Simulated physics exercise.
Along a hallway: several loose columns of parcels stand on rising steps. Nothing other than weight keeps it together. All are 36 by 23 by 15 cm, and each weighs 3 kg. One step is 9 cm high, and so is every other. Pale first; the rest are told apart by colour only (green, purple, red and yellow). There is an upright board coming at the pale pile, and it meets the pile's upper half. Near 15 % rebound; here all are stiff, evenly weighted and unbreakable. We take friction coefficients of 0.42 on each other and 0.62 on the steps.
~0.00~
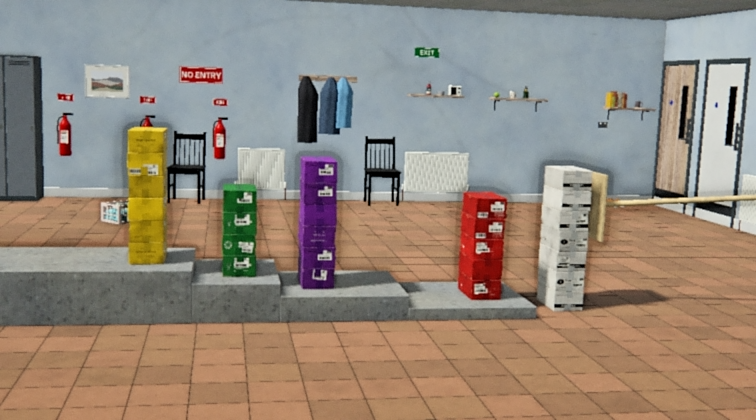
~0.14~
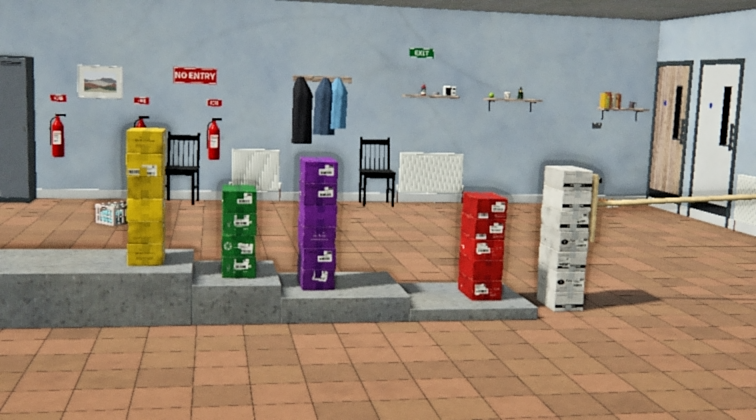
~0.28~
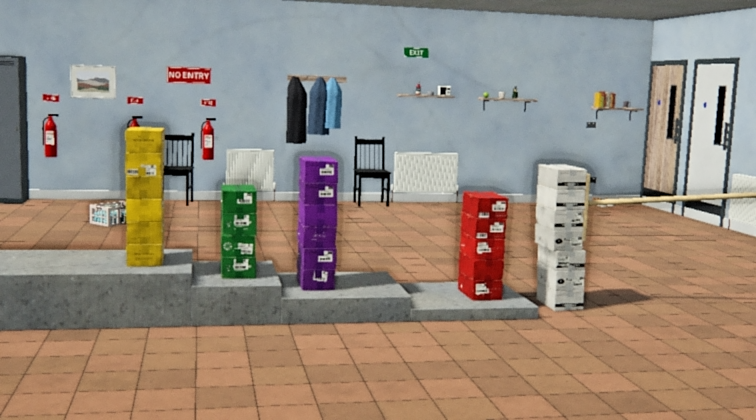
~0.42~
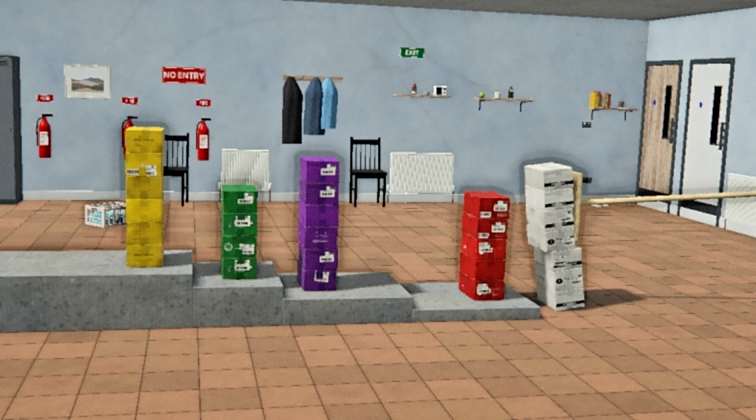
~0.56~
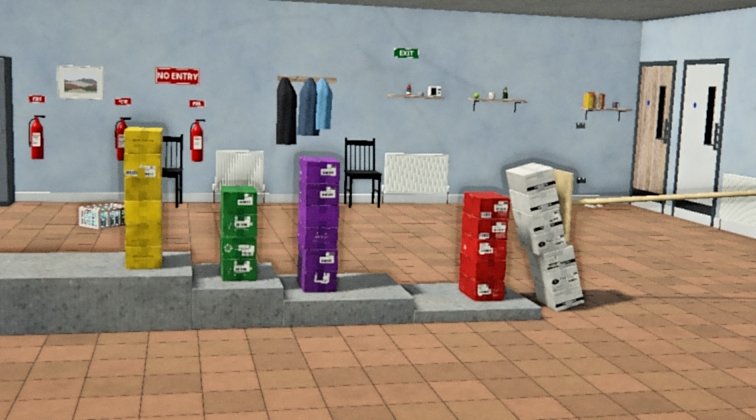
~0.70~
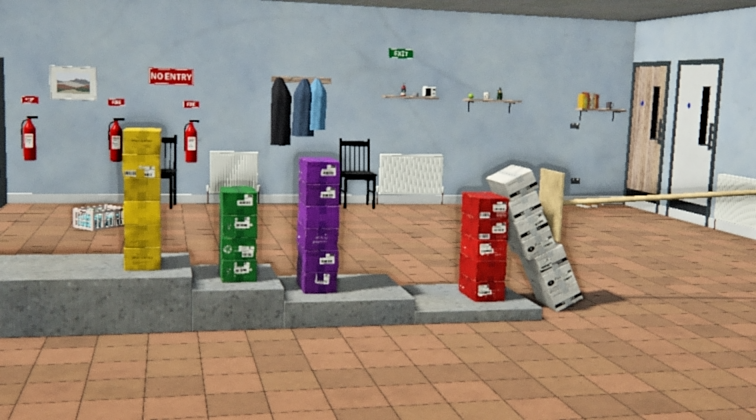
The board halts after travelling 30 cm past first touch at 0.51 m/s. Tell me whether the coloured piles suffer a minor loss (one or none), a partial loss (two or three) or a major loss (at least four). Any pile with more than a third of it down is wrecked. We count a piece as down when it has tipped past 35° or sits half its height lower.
A minor loss.
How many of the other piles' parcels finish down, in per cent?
Roughly 25 percent.
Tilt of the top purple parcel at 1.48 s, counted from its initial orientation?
Roughly 0°.
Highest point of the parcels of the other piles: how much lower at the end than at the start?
I'd put it at around 0 cm.
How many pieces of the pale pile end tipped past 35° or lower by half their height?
The answer is 7 pale pieces.
After 0.90 s, 7 of the pale pile down; none of the 21 other parcels down, 4 disturbed; top red parcel 15 cm from its place.
After 1.20 s, 7 of the pale pile down; none of the 21 other parcels down, 5 disturbed; top red parcel 25° from how it stood, 7 cm lower.
After 1.48 s, 7 of the pale pile down; 5 of the 21 other parcels down; top red parcel on its side.
In the end (2.1 s), 7 of the pale pile down; 5 of the 21 other parcels down; top red parcel on its side; top purple parcel unmoved. Wrecked, red. From the last view, middles, top red parcel near (349, 269), top purple parcel near (319, 170).
